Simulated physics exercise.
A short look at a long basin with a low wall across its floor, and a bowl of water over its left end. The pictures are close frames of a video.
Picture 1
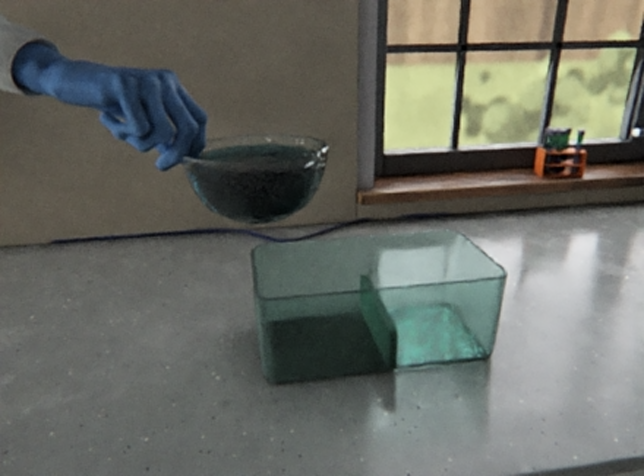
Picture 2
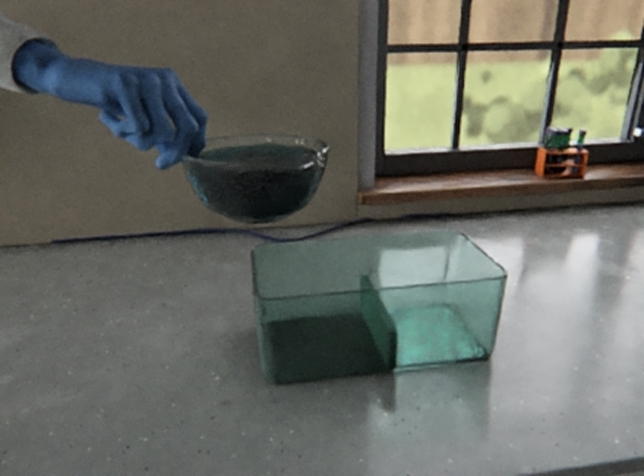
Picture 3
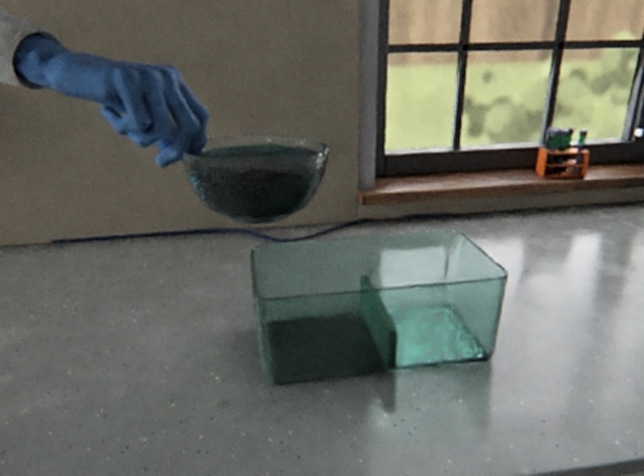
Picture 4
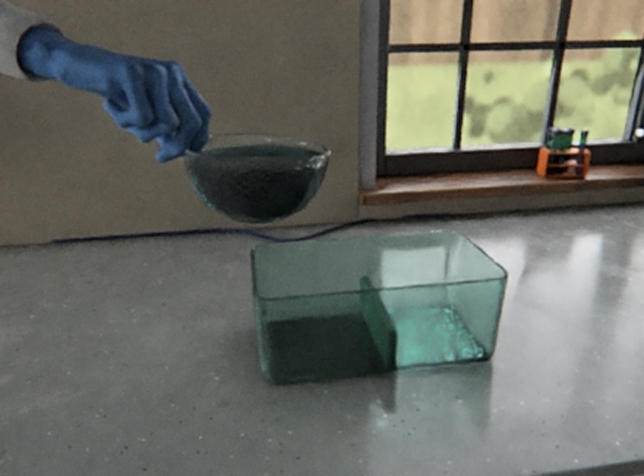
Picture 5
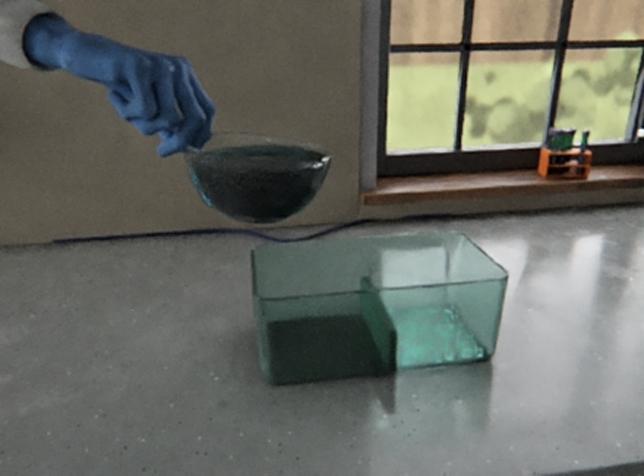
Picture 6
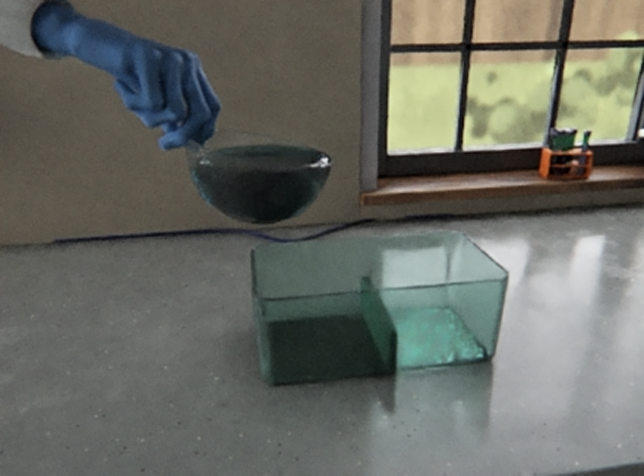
A blue-gloved hand slightly tilts a clear bowl of water rightward above a green basin.
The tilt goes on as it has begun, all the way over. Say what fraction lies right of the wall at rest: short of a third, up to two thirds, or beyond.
The share right of the wall is between a third and two thirds.
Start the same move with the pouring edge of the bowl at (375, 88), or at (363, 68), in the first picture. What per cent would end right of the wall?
About 95 and 90 per cent.
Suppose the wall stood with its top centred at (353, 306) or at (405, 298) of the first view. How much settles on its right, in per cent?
Roughly 80 per cent, and 0 per cent.
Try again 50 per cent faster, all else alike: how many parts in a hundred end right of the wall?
Some 40 per cent.
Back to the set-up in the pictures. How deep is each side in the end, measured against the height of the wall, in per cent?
Some 40 per cent left and 40 right.
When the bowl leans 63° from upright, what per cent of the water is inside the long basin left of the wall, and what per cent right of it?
Some 10 per cent left and 20 right.
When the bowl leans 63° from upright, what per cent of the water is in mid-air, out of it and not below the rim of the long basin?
It comes to 25 per cent or so.
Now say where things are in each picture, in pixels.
In the first frame, it leans 0°; its right rim is at (326, 145); the water meets the walls at (186, 160) and (323, 153); the long basin's rim runs from (253, 271) to (482, 252); the wall's top is at (377, 300).
In the second frame, it leans 1°; its right rim is at (326, 146); the water meets the walls at (187, 160) and (323, 154).
In the third frame, it leans 2°; its right rim is at (327, 148); the water meets the walls at (187, 159) and (323, 154).
In the fourth frame, it leans 5°; its right rim is at (328, 150); the water meets the walls at (188, 159) and (324, 156).
In the fifth frame, it leans 8°; its right rim is at (329, 155); the water meets the walls at (190, 159) and (326, 155).
In the sixth frame, it leans 12°; its right rim is at (331, 160); the water meets the walls at (192, 159) and (329, 155).
A moment on, the bowl is tipped part way and 42 per cent is still to pour, 8 is left of the wall and 22 right of it.
Next, the bowl is tipped on its side and 2 per cent is still to pour, 46 is left of the wall and 49 right of it.
Then the bowl is tipped right over and 0 per cent is still to pour, 50 is left of the wall and 50 right of it.
Later the bowl is tipped right over and 0 per cent is still to pour, 50 is left of the wall and 50 right of it.
At rest 50 per cent lies left of the wall, 50 right of it and 0 outside.
